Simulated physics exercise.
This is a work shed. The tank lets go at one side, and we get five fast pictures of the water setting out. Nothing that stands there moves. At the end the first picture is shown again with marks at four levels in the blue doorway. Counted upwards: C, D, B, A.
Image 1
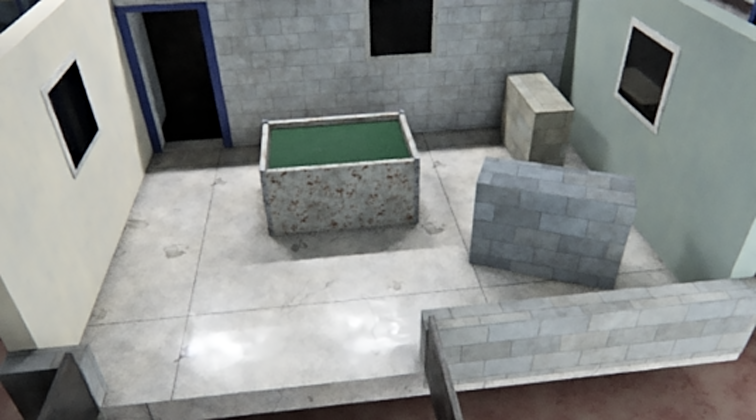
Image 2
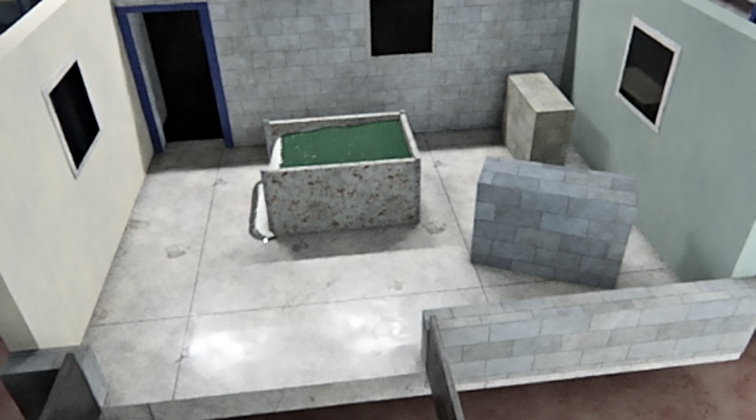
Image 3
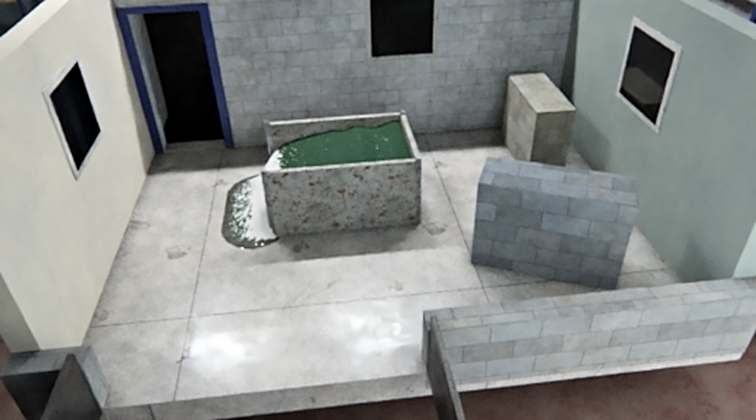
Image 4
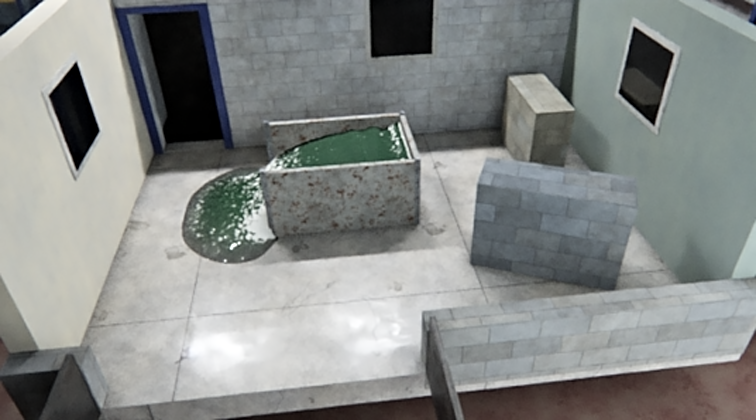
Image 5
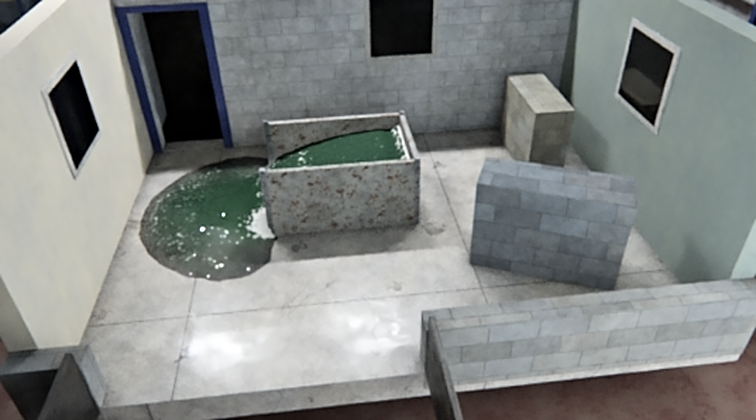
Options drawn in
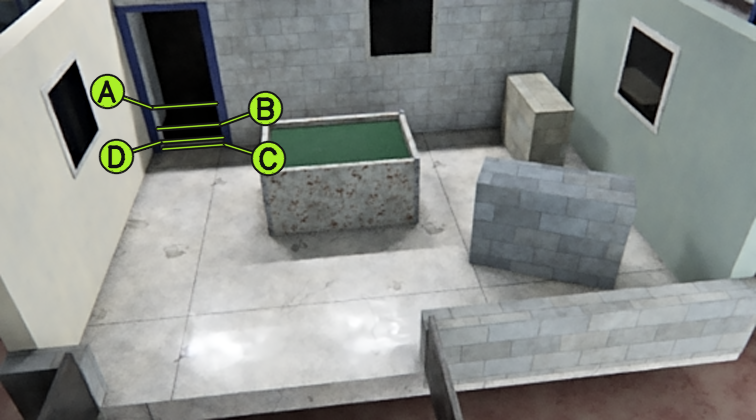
At first, green water lies still in a speckled tank on the pale floor of a work shed with a blue doorway. Then it pours out through the tank's left side in a white, foamy rush, and a rounded green pool widens across the floor as the water left inside sinks lower.
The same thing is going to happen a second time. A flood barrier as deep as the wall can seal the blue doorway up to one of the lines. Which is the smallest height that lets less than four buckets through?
B is the one.
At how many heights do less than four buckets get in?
Two of the four.
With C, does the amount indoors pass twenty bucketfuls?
Yes, clearly.
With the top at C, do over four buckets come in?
Yes, that goes wrong.
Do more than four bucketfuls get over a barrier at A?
No, not at all.
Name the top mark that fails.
That would be D.
On the marked copy, A at (184, 105); B at (189, 126); C at (193, 146); D at (192, 139); from the bottom up C, D, B, A.
With A, nothing gets over.
With B, a bucket or two gets in.
With C, dozens of bucketfuls pour in.
With D, about 13 bucketfuls get in.
